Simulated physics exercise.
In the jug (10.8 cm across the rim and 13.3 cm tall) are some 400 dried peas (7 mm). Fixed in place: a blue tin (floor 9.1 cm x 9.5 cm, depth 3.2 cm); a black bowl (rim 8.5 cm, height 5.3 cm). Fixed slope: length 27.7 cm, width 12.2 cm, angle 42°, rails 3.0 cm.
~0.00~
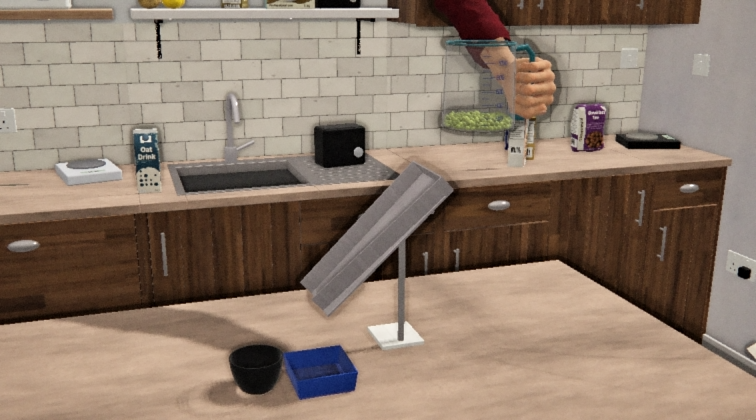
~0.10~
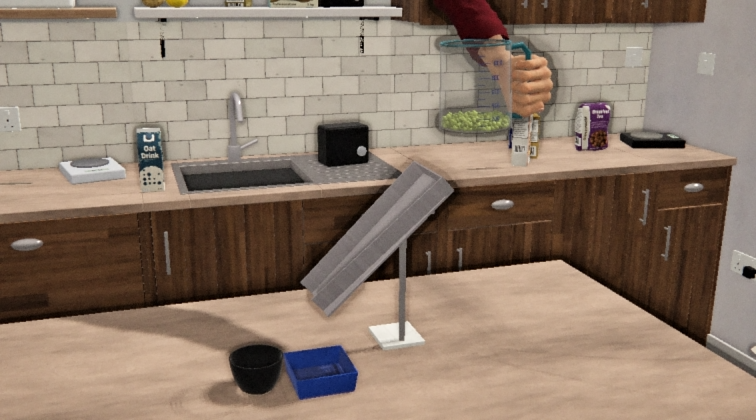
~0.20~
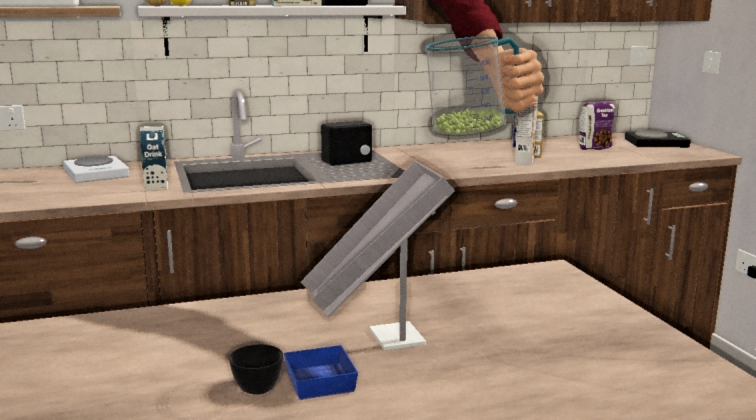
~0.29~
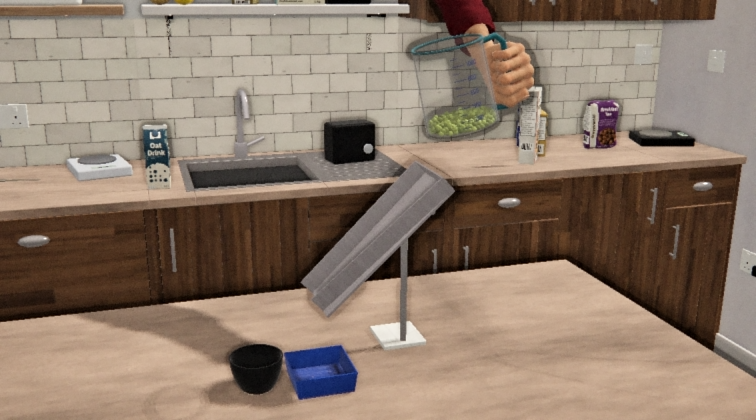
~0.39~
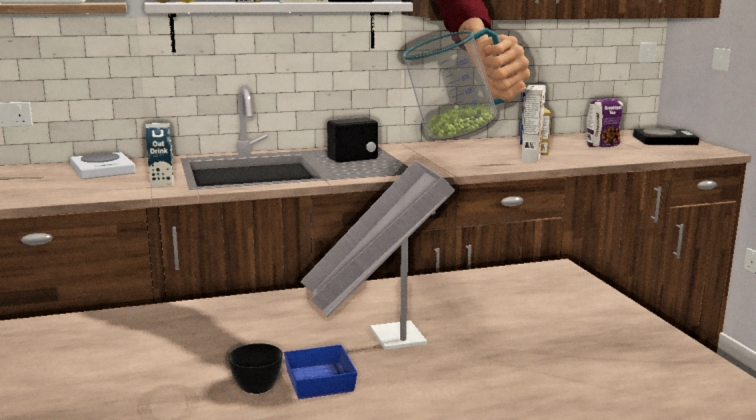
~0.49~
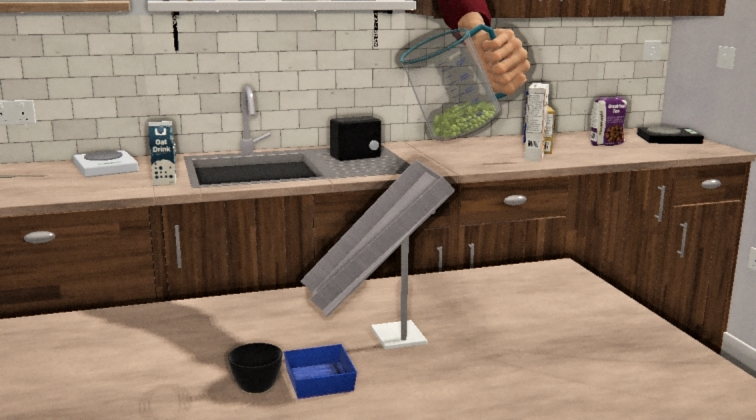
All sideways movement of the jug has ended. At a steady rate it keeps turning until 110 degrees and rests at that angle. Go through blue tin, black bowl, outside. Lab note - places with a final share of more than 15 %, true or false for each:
Blue tin: False, black bowl: True, outside: True.
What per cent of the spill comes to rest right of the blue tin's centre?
About 10 per cent.
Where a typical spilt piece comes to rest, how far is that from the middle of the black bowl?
Roughly 28 cm.
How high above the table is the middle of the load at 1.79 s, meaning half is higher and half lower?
Roughly 44 cm.
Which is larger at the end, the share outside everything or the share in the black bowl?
In the black bowl.
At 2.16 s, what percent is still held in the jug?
About 70 %.
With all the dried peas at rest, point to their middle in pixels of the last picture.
Somewhere about (254, 378) in the final view.
After 0.99 s, tilt 54 degrees; jug 100 %; middle of all pieces near (472, 111).
After 1.41 s, tilt 79 degrees; jug 100 %; middle of all pieces near (478, 103).
After 1.79 s, tilt 101 degrees; jug 100 %; middle of all pieces near (473, 103).
After 2.16 s, tilt 110 degrees; jug 70 %, slope 30 %; middle of all pieces near (436, 136).
By 4.0 s all is still; jug 0 %, blue tin 5 %, outside 35 %, slope 0 %, black bowl 60 %.
